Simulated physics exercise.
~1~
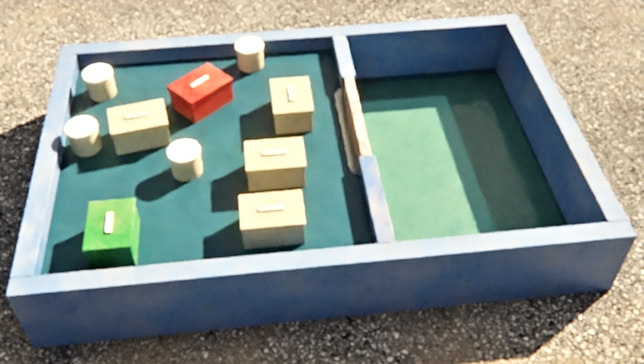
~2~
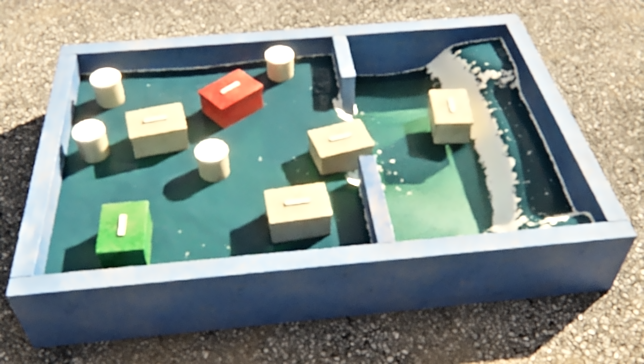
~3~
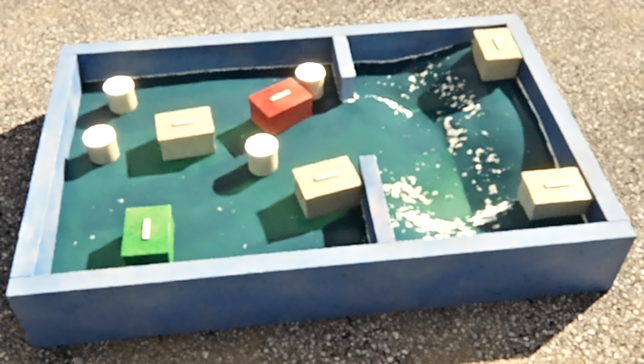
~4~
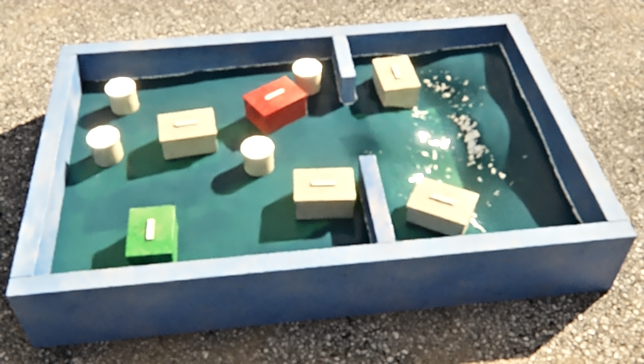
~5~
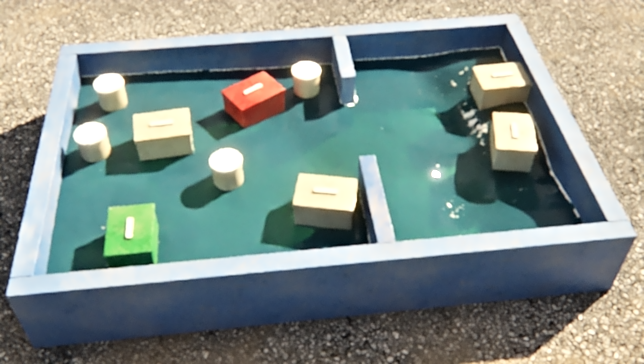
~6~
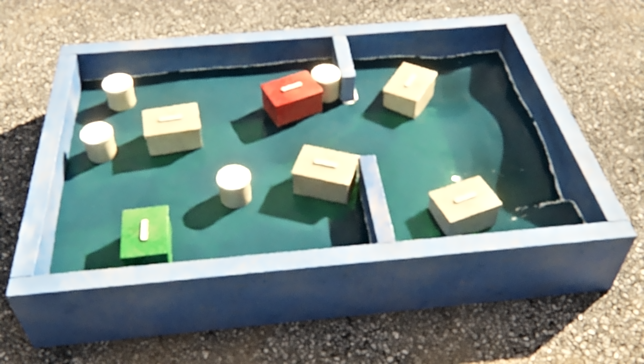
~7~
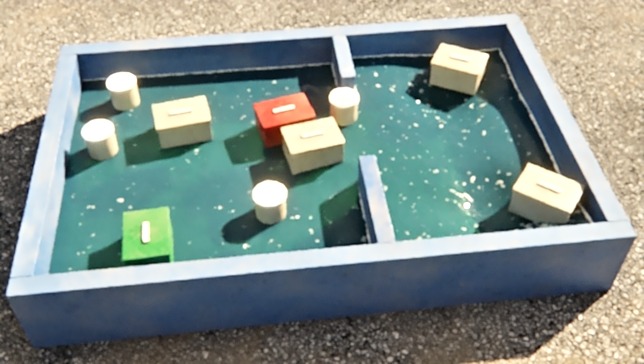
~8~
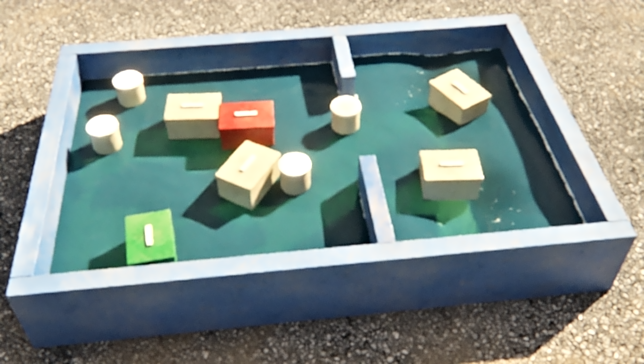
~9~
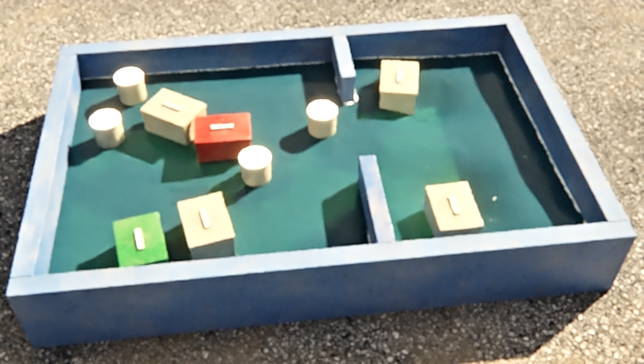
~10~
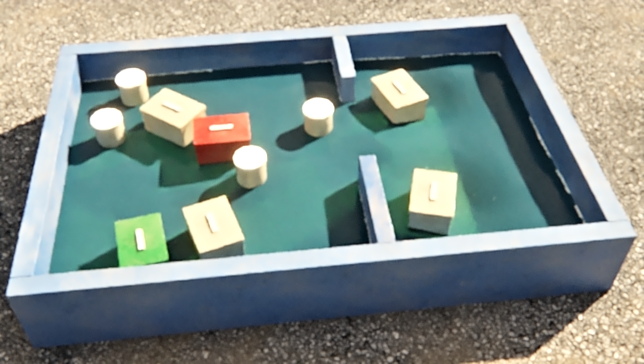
A blue-walled basin flooding through a gap in its divider, two tan blocks floating right, red and green blocks staying left.
